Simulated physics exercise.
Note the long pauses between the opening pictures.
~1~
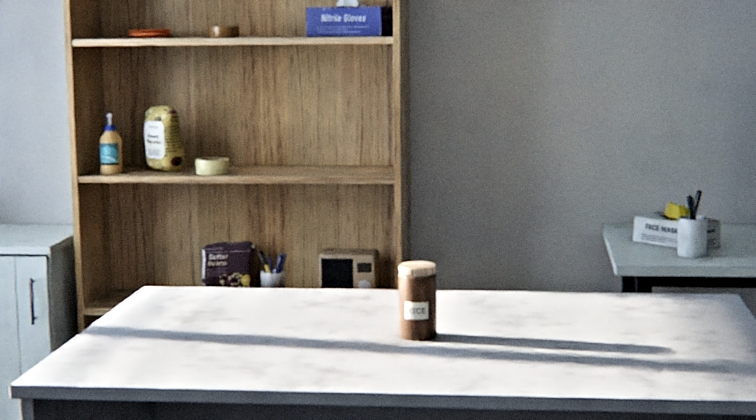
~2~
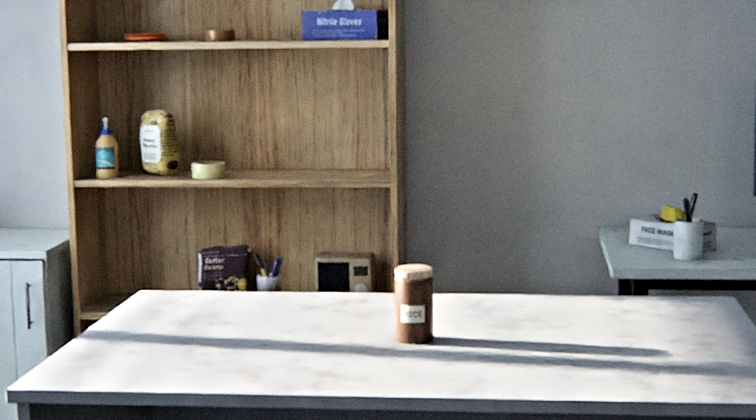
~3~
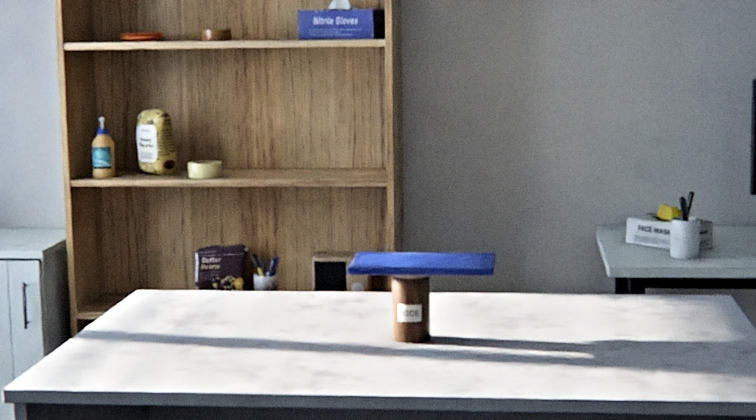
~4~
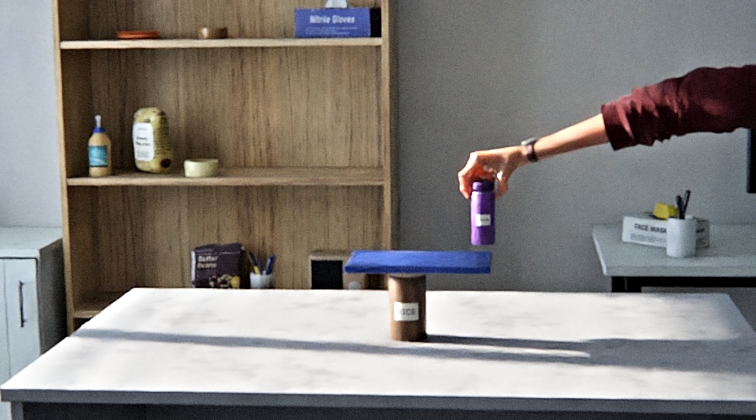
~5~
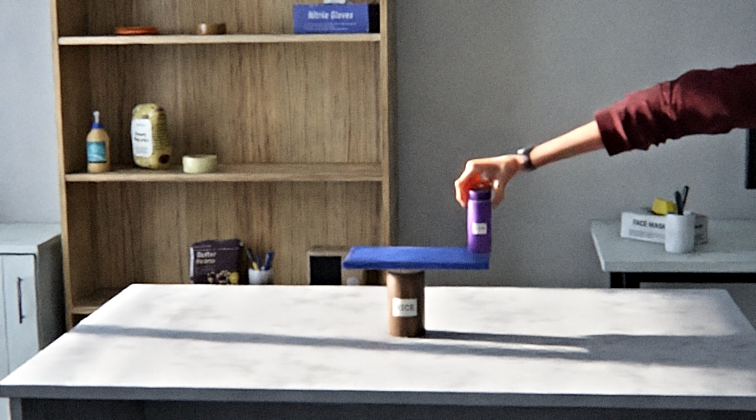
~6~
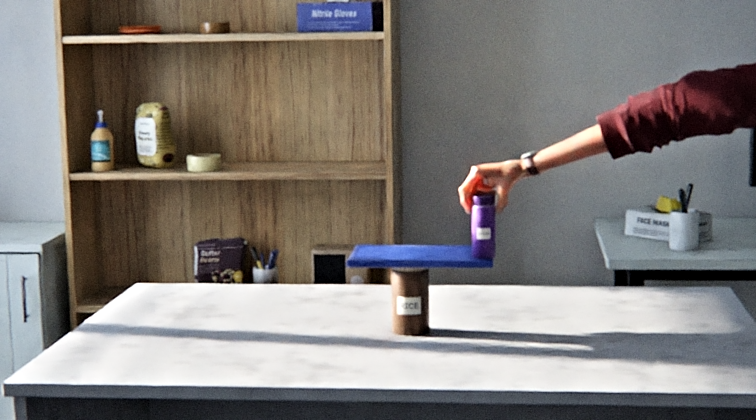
A hand lowers a purple shaker onto the right end of a blue board that appears atop a brown jar.
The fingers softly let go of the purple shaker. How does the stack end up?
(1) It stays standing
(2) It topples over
Answer: 2.
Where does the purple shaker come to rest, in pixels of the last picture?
Near (511, 328).
Then, 0.40 s past the last view, purple shaker now fallen; blue lid rocked 40° from its first pose.
Then, 0.50 s past the last view, blue lid rocked 65° from its first pose.
Finally, fallen, purple shaker; down or leaning hard in the stack, blue lid; brown jar still in place. Final places as the last picture's camera would see them, purple shaker near (511, 328). The stack gives way.
